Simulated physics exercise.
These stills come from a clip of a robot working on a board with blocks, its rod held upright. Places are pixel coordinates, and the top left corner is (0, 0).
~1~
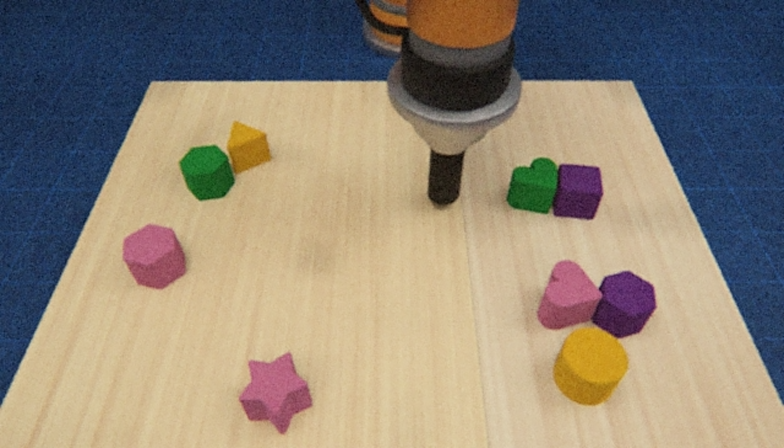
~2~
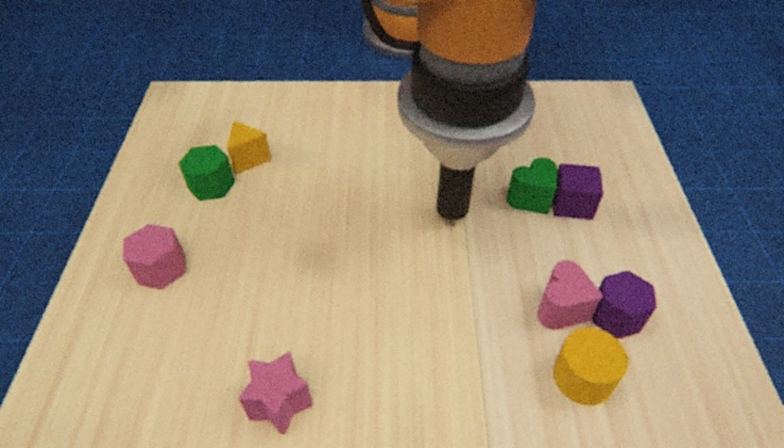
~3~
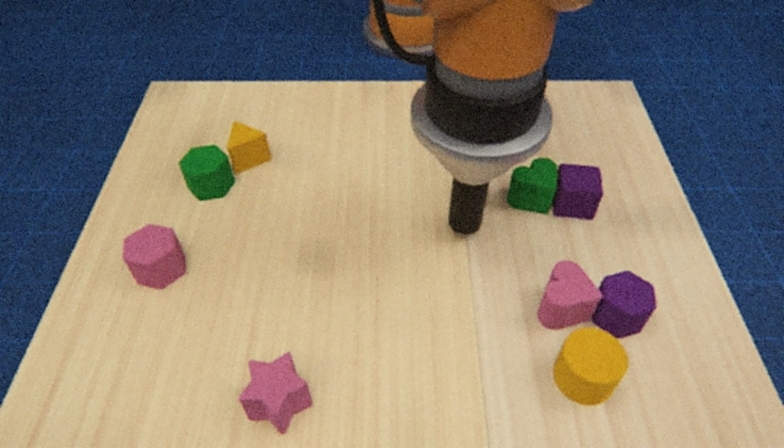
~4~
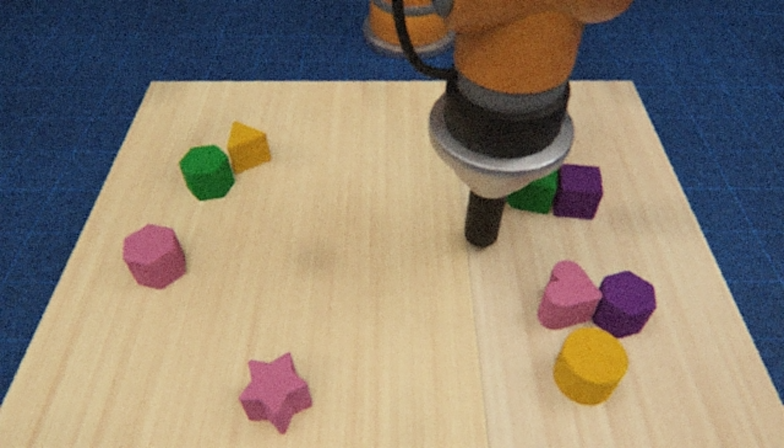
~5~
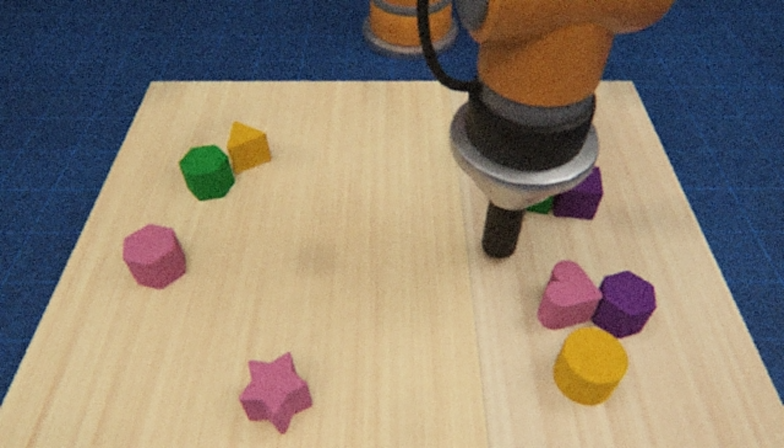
An orange robot arm with a dark rod slides steadily down and to the right over a pale wooden board on a blue surface, seen from a fixed, raised viewpoint. Green, yellow and pink blocks sit at left, with green, purple, pink and yellow ones at right. The arm increasingly covers the green heart as the rod nears the pink heart, while every block stays still.
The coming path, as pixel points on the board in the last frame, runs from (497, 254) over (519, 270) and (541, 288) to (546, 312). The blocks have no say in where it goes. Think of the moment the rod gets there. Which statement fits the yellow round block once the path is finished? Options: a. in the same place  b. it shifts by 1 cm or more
a (in the same place)
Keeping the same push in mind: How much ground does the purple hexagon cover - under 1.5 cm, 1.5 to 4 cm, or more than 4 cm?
It will move less than 1.5 cm.
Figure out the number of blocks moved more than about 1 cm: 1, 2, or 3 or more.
The push will move one block.
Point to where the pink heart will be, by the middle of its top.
The centre of its top will be at (591, 308).
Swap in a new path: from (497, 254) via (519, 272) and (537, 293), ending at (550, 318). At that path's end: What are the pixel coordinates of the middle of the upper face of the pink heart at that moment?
The point I'd pick in the picture is (597, 311).
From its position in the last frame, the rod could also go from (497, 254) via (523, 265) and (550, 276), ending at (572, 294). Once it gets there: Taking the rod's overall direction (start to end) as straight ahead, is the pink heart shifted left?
No - that is not the case.
On the path given first. Halfway along, rod (535, 271); nothing pushed yet.
At the end, rod (549, 304); pink heart (591, 308), turned 15° clockwise; yellow round block in place; purple hexagon (634, 293).
